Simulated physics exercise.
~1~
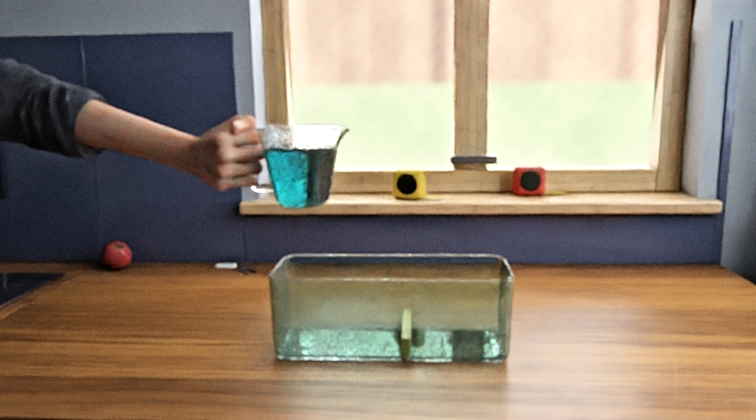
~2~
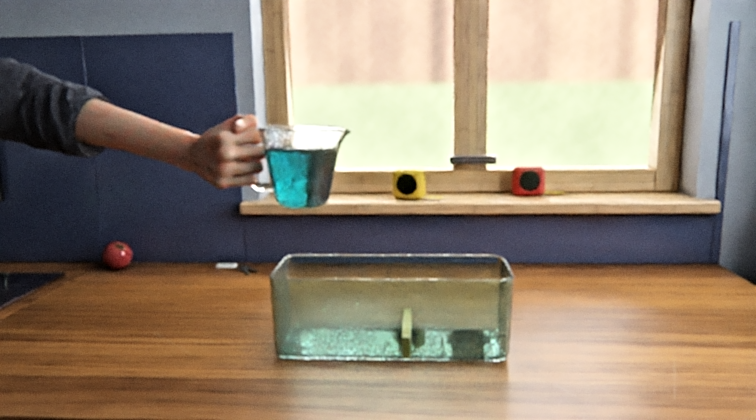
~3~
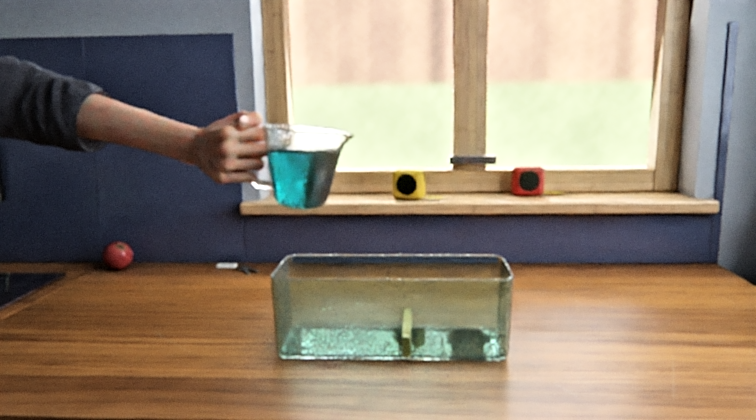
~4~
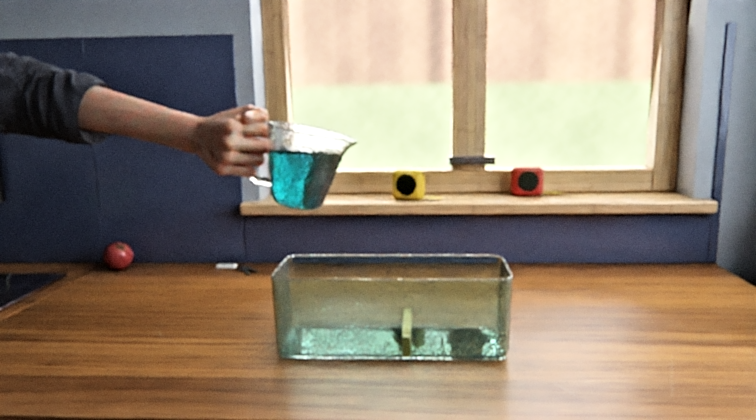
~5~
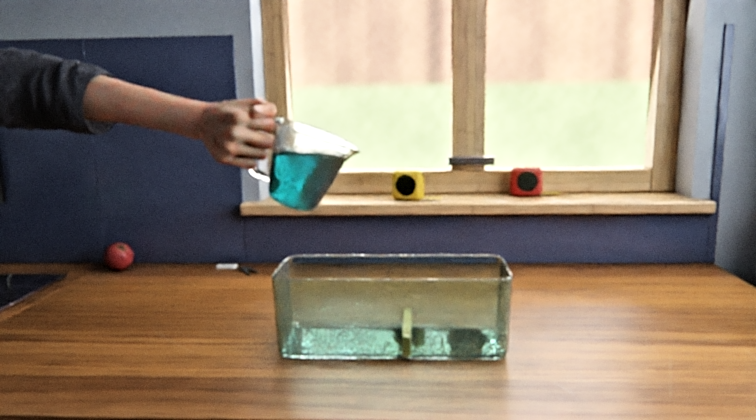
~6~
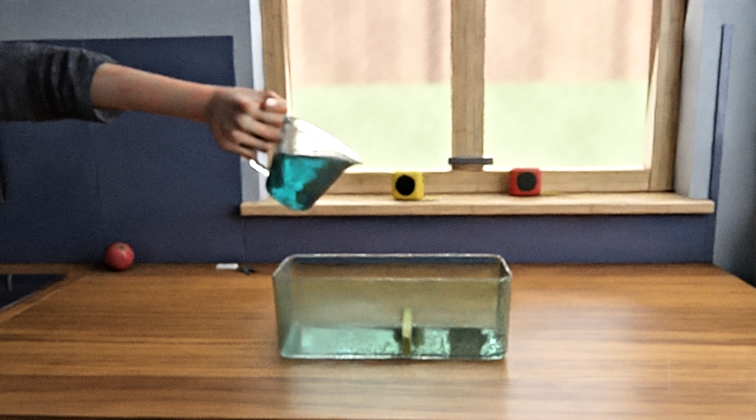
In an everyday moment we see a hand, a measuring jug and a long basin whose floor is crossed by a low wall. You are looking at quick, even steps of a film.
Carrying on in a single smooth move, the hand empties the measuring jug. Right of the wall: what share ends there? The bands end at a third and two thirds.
The share right of the wall ends up below a third.
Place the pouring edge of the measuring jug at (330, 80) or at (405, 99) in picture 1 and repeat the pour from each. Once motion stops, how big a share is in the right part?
It would come to near 10 per cent, and then near 80 per cent.
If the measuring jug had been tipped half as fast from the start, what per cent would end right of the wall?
I'd estimate about 40 percent ends up there.
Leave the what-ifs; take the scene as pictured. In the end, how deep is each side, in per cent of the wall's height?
Near 50 on the left, 20 on the right.
A moment on, the measuring jug is tipped on its side and 51 per cent is still to pour, 12 is left of the wall and 5 right of it.
Next, the measuring jug is tipped right over and 7 per cent is still to pour, 66 is left of the wall and 14 right of it.
Then the measuring jug is tipped right over and 0 per cent is still to pour, 78 is left of the wall and 17 right of it.
Later the measuring jug is tipped right over and 0 per cent is still to pour, 78 is left of the wall and 19 right of it.
Finally, 76 per cent lies left of the wall, 20 right of it and 4 outside.
